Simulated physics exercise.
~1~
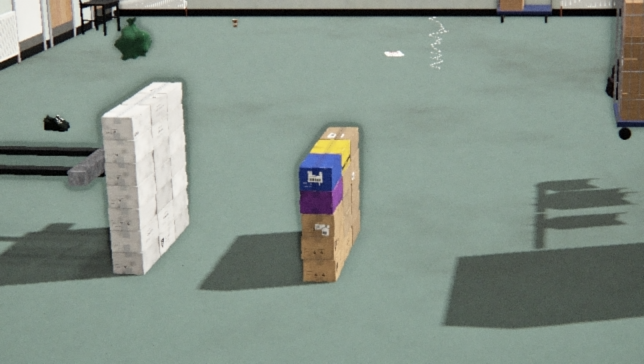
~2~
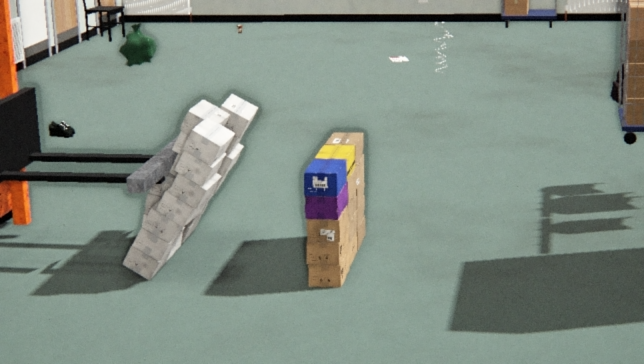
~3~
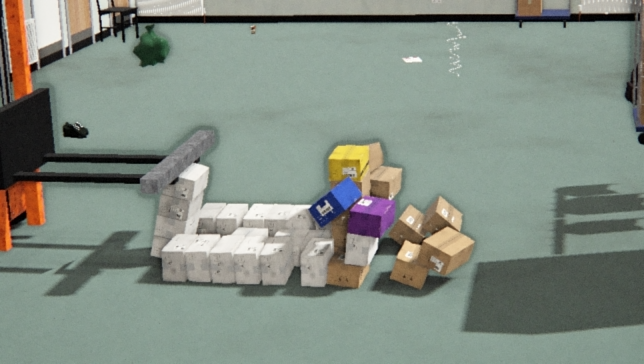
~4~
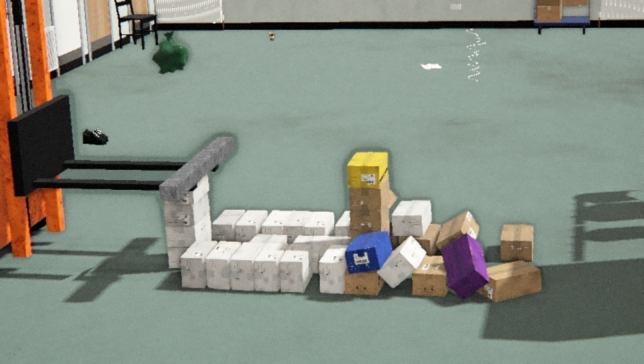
A pale block wall, pushed by a beam, topples into stacked boxes, leaving the yellow one up.
